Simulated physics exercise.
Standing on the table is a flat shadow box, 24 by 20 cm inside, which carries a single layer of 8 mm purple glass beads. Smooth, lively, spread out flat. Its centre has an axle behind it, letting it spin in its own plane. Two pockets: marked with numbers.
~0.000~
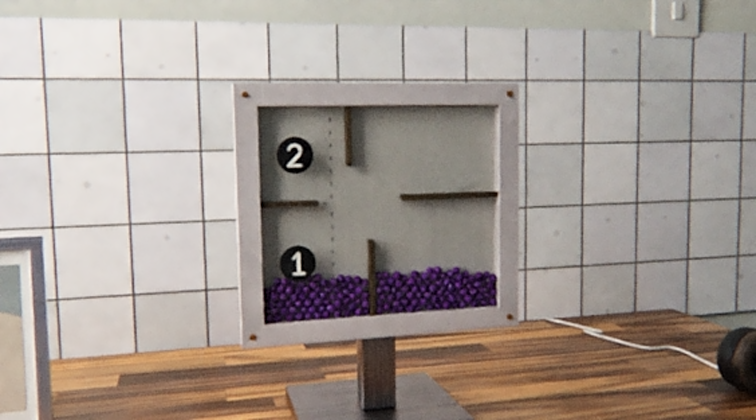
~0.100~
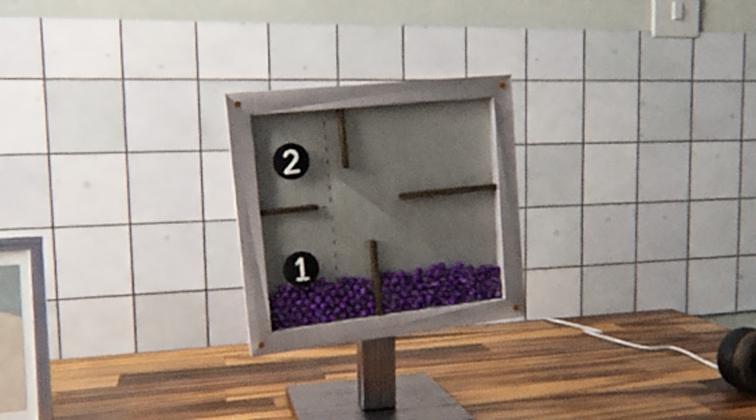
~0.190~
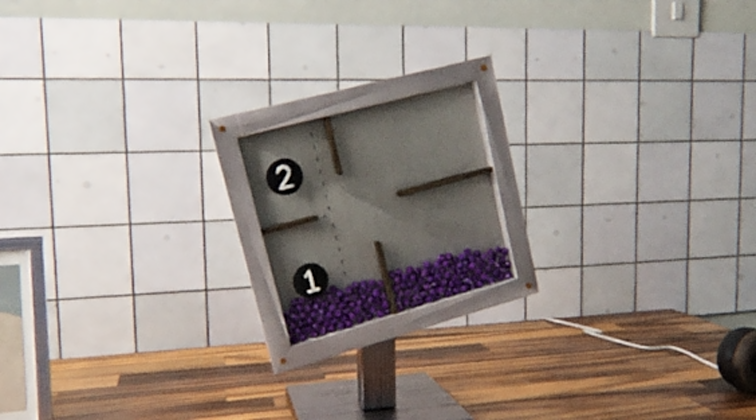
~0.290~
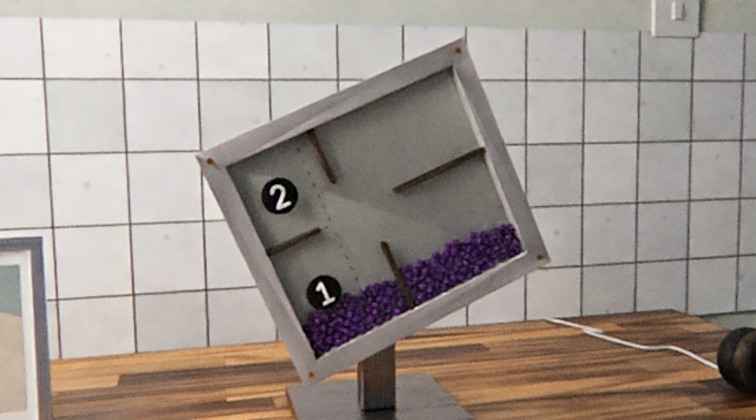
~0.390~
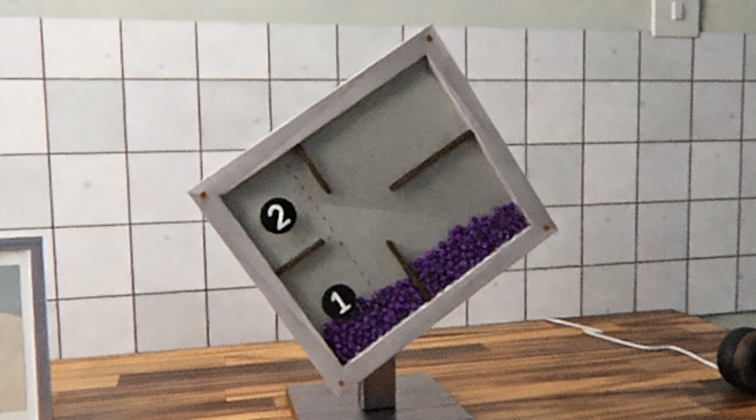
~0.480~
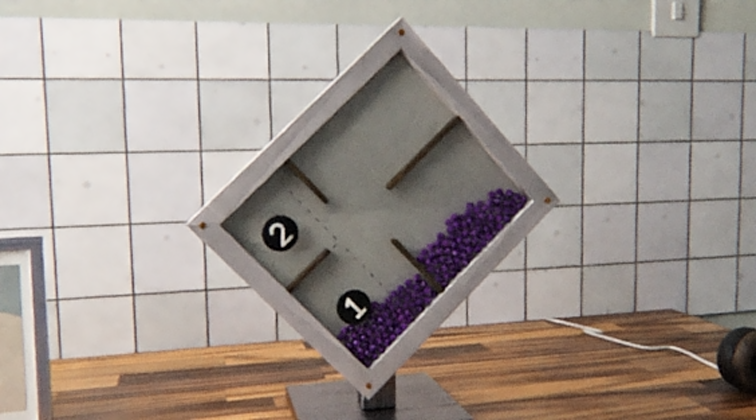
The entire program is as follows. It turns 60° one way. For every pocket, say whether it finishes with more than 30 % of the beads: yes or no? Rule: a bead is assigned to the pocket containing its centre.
Pocket 1: Yes; pocket 2: No.
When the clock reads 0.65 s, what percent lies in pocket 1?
Close to 35 % of the load.
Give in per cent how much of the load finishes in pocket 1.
Some 40 per cent.
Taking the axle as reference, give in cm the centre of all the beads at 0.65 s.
Offset approx. 6 cm right, 5 cm below.
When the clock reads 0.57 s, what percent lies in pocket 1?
I'd say close to 35 in a hundred.
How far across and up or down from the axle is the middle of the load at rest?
Offset approx. 6 cm right, 6 cm below.
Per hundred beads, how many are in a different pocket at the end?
10 %.
By 0.57 s, it stands 52° anticlockwise; the beads' middle is 6 cm right of and 6 cm below the centre; no. 1, 35 %.
By 0.65 s, it stands 58° anticlockwise; the beads' middle is 6 cm right of and 5 cm below the centre; no. 1, 35 %.
By 0.72 s, it stands 60° anticlockwise; the beads' middle is 6 cm right of and 5 cm below the centre; no. 1, 35 %.
Settled by 1.9 s, it stands 60° anticlockwise; no. 1, 40 %, no. 2, 0 %, elsewhere 60 %.
